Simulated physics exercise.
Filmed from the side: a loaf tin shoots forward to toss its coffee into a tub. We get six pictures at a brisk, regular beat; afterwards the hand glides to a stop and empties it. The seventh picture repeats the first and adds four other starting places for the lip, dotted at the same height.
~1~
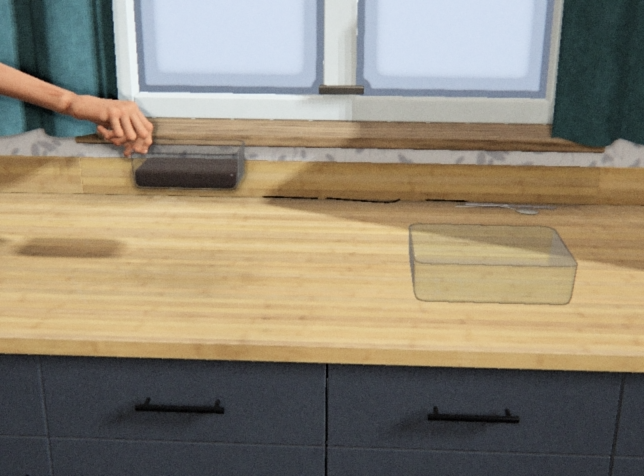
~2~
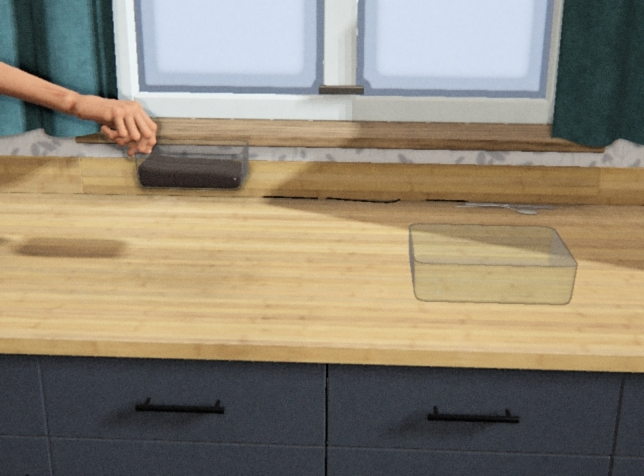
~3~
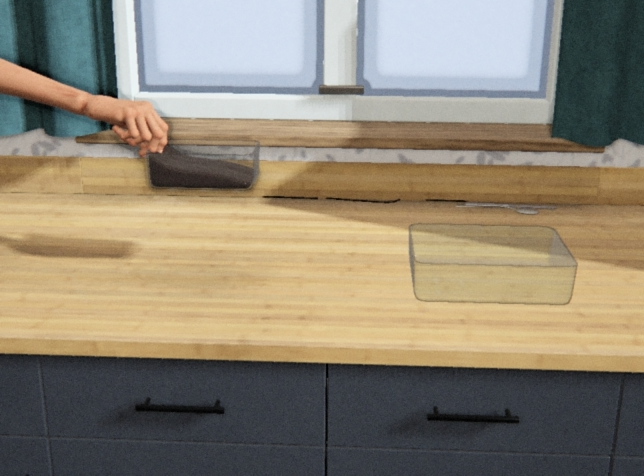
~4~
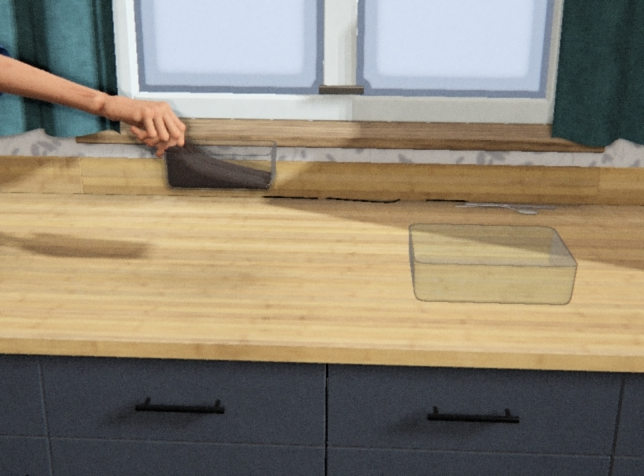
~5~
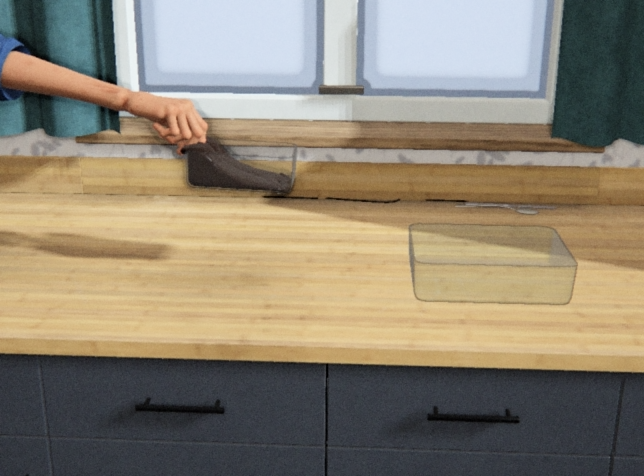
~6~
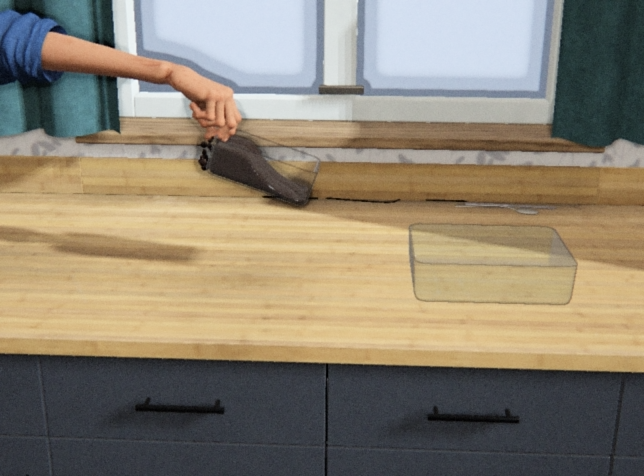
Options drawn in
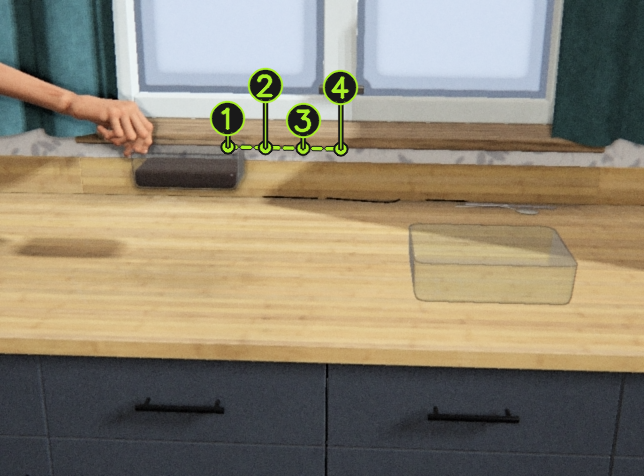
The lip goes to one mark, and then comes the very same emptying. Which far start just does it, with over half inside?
It is 3.
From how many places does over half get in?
Two of them.
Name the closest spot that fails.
It is 2.
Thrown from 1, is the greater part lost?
Yes, that goes wrong.
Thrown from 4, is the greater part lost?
No, that is safe.
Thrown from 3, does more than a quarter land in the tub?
Yes, it does.
On the marked copy, 1 at (227, 146); 2 at (265, 147); 3 at (303, 148); 4 at (340, 149).
With 1, about 4 % lands in the tub, 94 % falls short.
With 2, about 16 % lands in the tub, 78 % falls short and 5 % goes beside or beyond.
With 3, about 71 % lands in the tub, 21 % falls short and 8 % goes beside or beyond.
With 4, about 81 % lands in the tub, 4 % falls short and 15 % goes beside or beyond.
